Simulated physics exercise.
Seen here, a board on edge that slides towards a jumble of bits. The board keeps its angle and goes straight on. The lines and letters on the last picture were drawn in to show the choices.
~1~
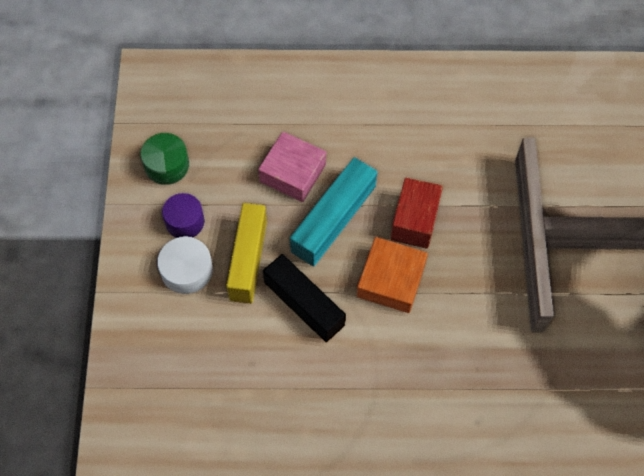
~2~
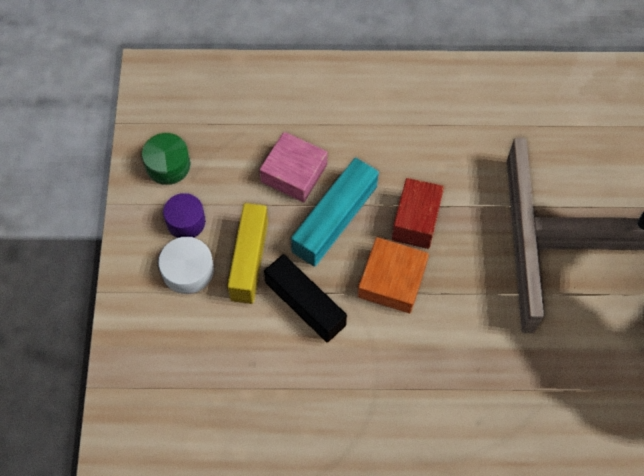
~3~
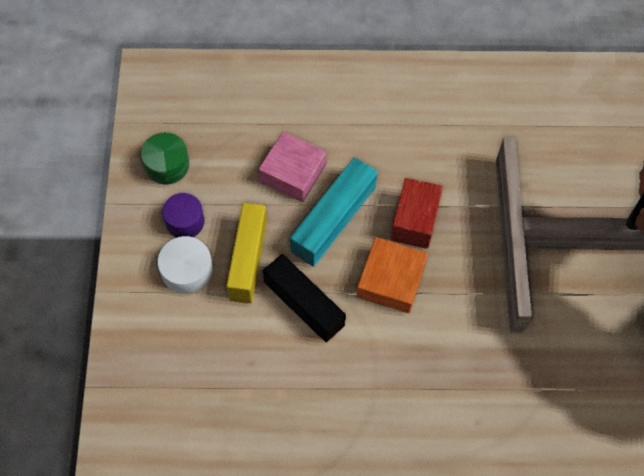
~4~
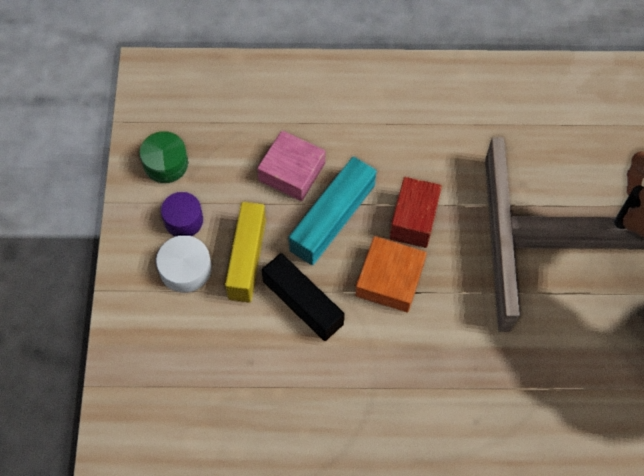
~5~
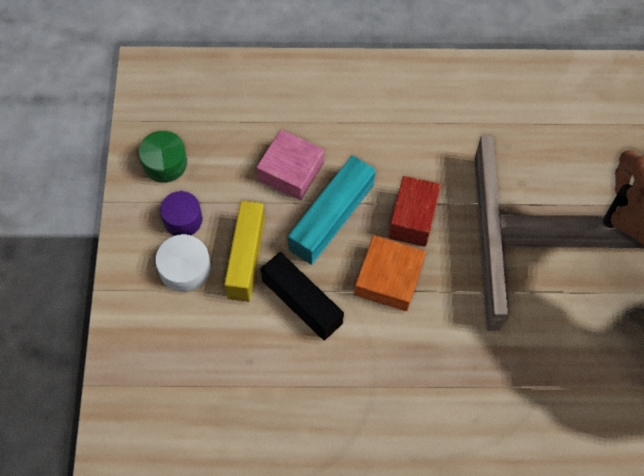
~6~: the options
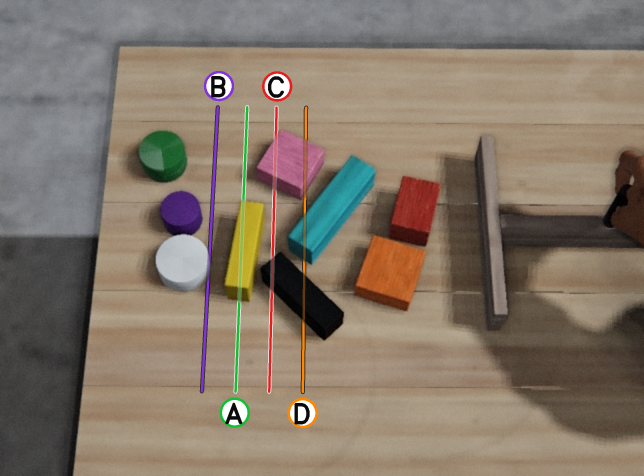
The clip shows an upright board on a handle sliding slowly left across a wooden surface towards a scattered group of colourful blocks, sticks and round pieces, which stay still as the gap between them and the board narrows.
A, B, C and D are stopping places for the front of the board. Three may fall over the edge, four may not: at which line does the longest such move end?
It should halt at B.
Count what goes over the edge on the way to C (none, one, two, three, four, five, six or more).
By then, none.
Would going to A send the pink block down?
By then, no.
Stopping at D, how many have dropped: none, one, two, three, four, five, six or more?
The count is none.
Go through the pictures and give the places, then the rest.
In the first frame, red block (416, 213); pink block (293, 167); white tin (186, 266).
In the second frame, board (529, 223); yellow stick (249, 253).
In the third frame, board (516, 223); orange block (392, 275).
In the fourth frame, board (505, 222); green tin (165, 157).
In the fifth frame, board (494, 221); red block (414, 211); pink block (291, 165); white tin (184, 263).
On the copy, A at (242, 240); B at (210, 240); C at (273, 240); D at (305, 240).
On B. First, board (391, 220); orange block (356, 278); turquoise stick (321, 205).
Then, board (290, 220); green tin (150, 156); white tin (151, 261).
Finally, board (213, 219); green tin over the edge; white tin over the edge; three fallen.
By contrast, A is within the limit but short; C is within the limit but short; D is within the limit but short.
